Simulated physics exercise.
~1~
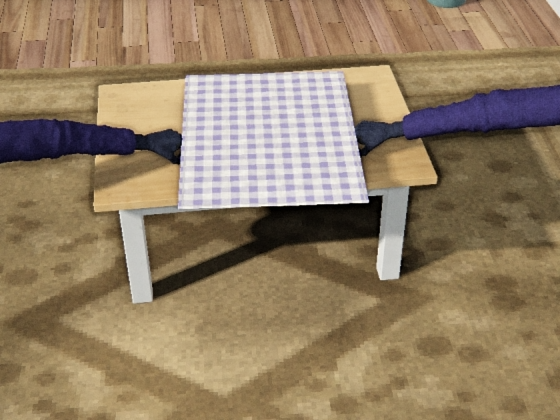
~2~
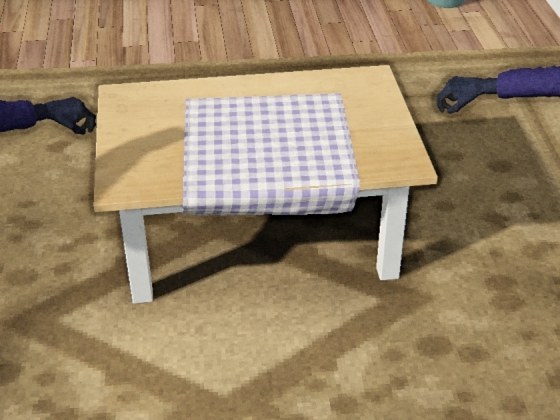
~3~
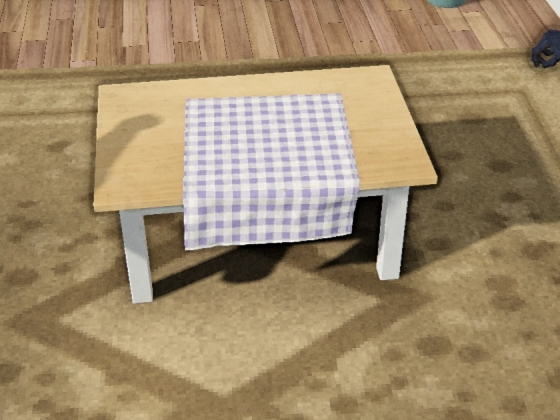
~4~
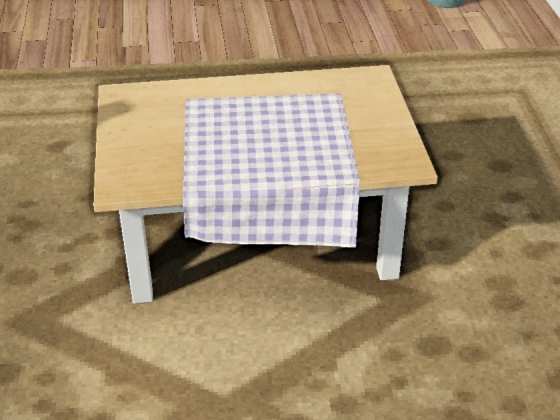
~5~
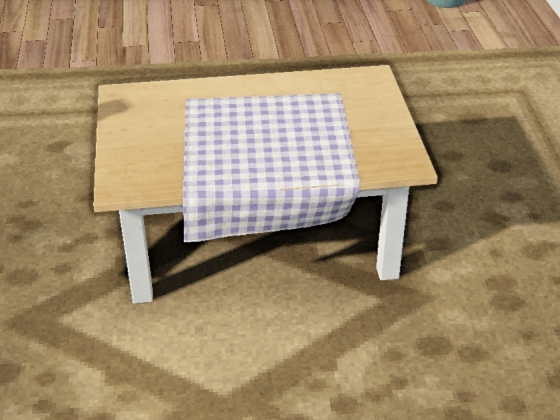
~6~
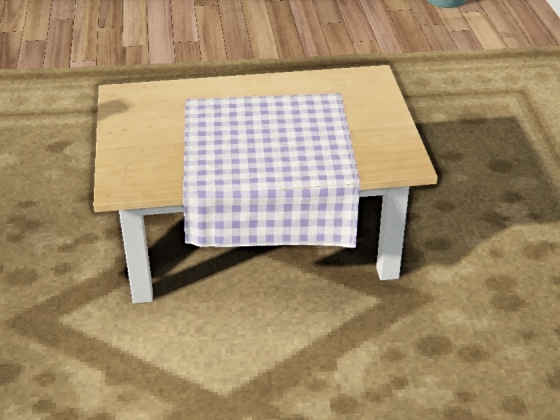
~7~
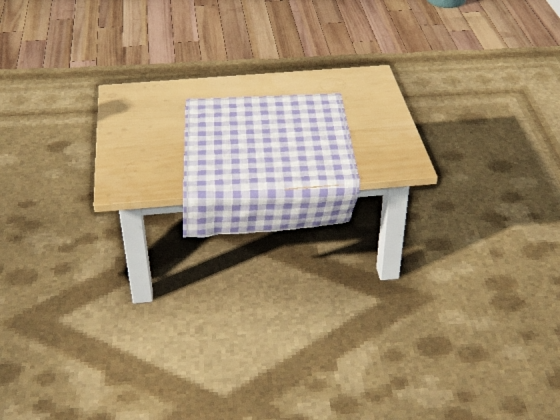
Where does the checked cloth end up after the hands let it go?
It stays on the wooden top, with most of it lying flat there and its near end hanging over the front edge.
